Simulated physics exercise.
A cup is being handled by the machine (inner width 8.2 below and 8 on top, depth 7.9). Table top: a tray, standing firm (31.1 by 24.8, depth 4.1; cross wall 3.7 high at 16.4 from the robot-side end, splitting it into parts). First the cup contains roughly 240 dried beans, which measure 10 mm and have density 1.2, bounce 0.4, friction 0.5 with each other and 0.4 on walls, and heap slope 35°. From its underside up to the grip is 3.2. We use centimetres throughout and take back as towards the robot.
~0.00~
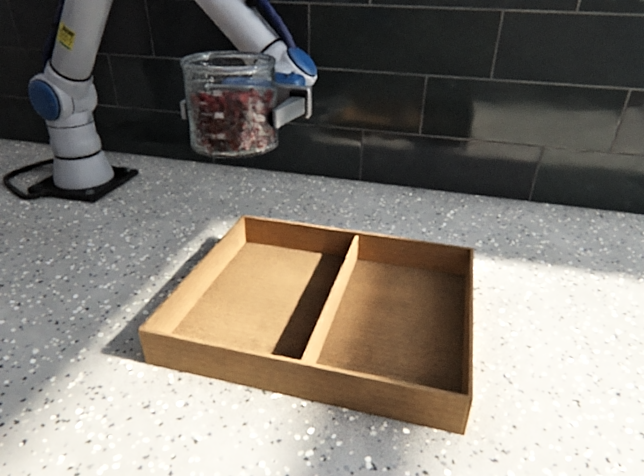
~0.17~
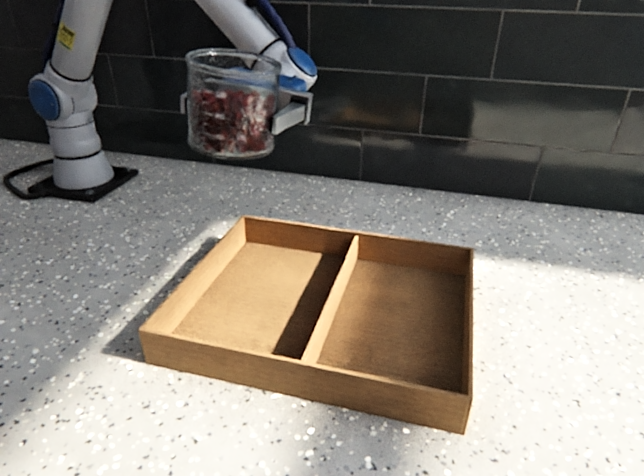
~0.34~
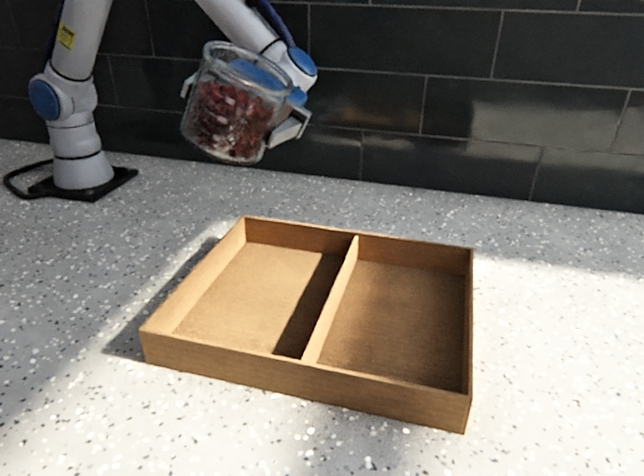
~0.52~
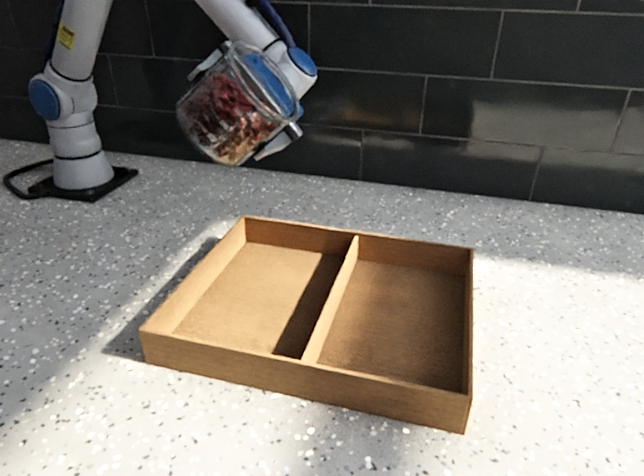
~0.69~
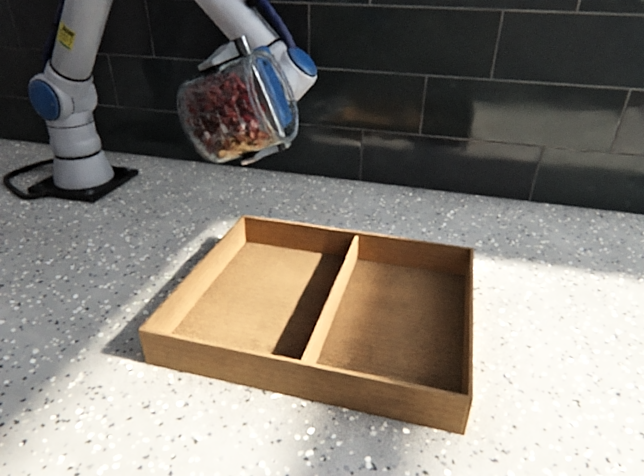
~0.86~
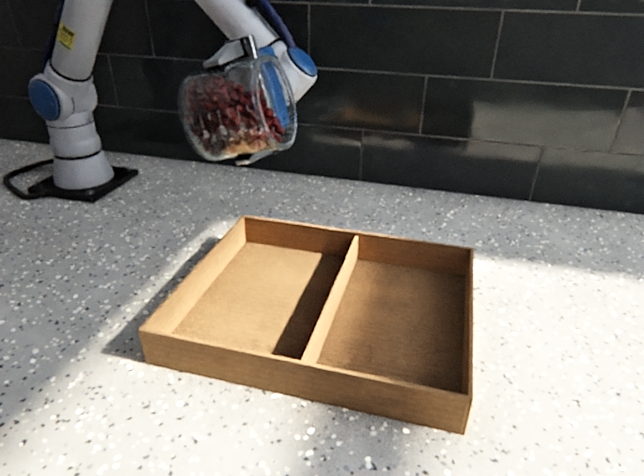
On a speckled countertop against dark tiles, a robot arm held a clear container of reddish beans above and behind a divided wooden tray, then tilted it steeply while the beans shifted inside.
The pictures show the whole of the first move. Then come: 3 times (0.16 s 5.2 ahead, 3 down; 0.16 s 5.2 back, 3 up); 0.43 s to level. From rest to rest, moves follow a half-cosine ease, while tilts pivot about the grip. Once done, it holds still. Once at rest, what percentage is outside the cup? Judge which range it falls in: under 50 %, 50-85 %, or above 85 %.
It falls under 50 %.
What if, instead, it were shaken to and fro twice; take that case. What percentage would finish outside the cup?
About 25 per cent in that case.
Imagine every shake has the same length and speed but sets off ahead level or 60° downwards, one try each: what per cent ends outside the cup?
First try some 60 %, second try some 0 %.
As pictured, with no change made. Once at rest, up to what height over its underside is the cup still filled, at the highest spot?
Roughly 6.5 cm.
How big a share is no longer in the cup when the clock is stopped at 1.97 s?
Share gone by then: Near 25 %.
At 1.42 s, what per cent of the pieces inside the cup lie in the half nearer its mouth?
Near 40 %.
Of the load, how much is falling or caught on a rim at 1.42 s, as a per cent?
About 5 %.
After 1.42 s, tilted 75° forward, highest piece 22 above the table; 202 in the cup, 18 in the far-side part, 13 in the robot-side part, 11 in flight or on a rim.
After 1.97 s, tilted 54° forward, highest piece 23 above the table; 177 in the cup, 39 in the far-side part, 28 in the robot-side part.
After 2.45 s, level, highest piece 26 above the table; 177 in the cup, 39 in the far-side part, 28 in the robot-side part.
After 3.50 s, level, highest piece 26 above the table; 177 in the cup, 39 in the far-side part, 28 in the robot-side part.
At rest, 177 in the cup, 39 in the far-side part, 28 in the robot-side part. That is 27 % outside the cup.
